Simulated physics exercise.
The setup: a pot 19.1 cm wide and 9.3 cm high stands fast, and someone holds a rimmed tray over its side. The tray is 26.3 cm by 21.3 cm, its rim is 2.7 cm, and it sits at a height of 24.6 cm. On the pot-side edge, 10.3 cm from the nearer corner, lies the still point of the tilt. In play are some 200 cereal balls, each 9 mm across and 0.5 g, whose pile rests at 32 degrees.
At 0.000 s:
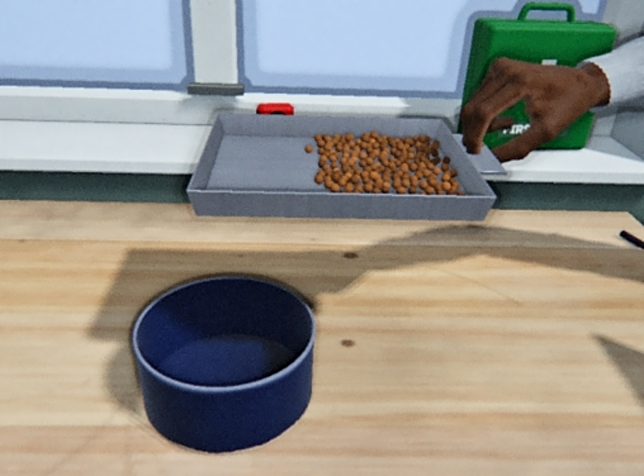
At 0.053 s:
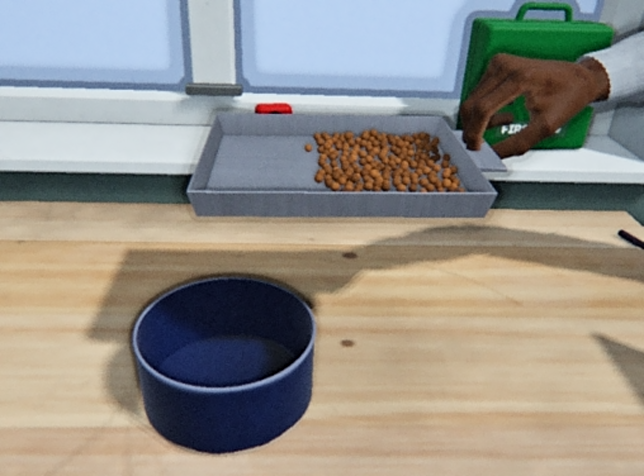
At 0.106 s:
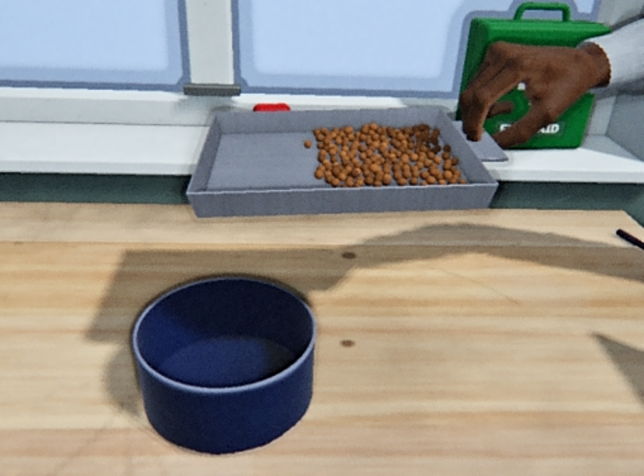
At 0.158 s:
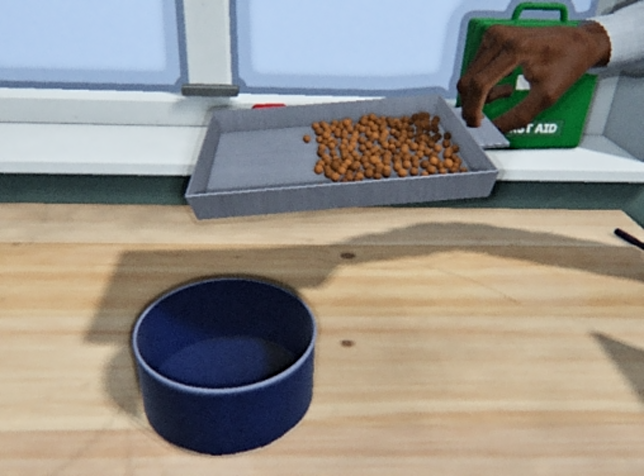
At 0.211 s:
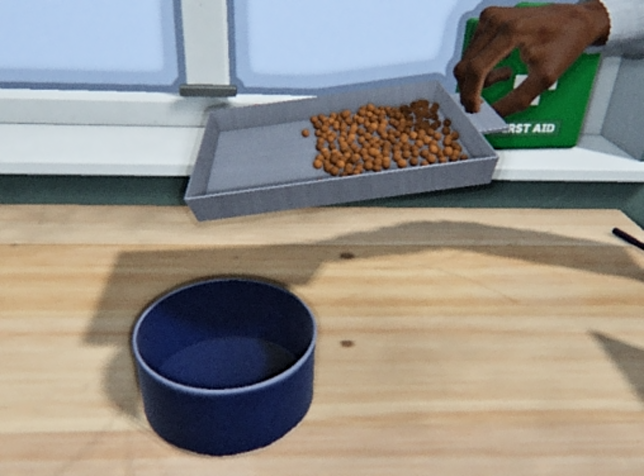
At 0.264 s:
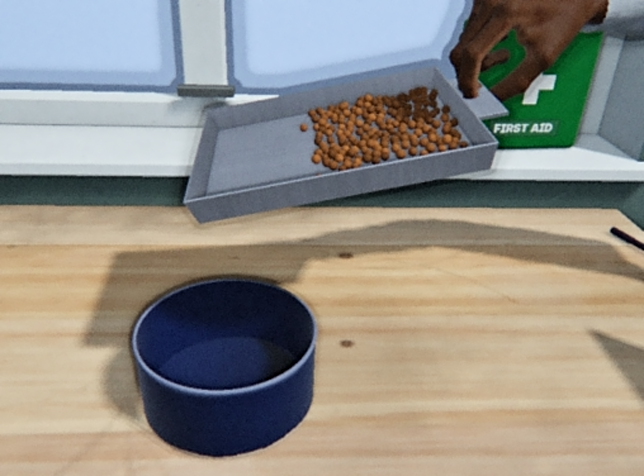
Grey tray of small brown balls tilting as a hand raises its right end, a dark blue pot standing in front.
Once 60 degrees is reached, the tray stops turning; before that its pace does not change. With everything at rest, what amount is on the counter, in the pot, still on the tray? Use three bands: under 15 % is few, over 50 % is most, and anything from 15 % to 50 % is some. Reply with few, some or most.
Counter: Few, pot: Few, left on the tray: Most.
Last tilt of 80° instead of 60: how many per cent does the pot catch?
In that case some 10 per cent.
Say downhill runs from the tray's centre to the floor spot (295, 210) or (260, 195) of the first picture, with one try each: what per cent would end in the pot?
About 5 per cent on the first try and 10 per cent on the second.
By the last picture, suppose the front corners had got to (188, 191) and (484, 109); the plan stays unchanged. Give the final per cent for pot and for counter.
The pot gets 0 and the counter 15.
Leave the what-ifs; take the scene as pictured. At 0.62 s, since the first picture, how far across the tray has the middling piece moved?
It has moved some 7 cm from its start.
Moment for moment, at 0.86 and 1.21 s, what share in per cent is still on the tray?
Estimates: 100; 90.
Then, at 0.62 s, tilt 36 degrees; the tray holds 100 %, the pot 0 %.
After 0.86 s, tilt 51 degrees; the tray holds 100 %, the pot 0 %.
Then, at 1.21 s, tilt 60 degrees; the tray holds 90 %, the pot 5 %.
At rest (1.9 s), counter 0 %, pot 5 %, tray 90 %.
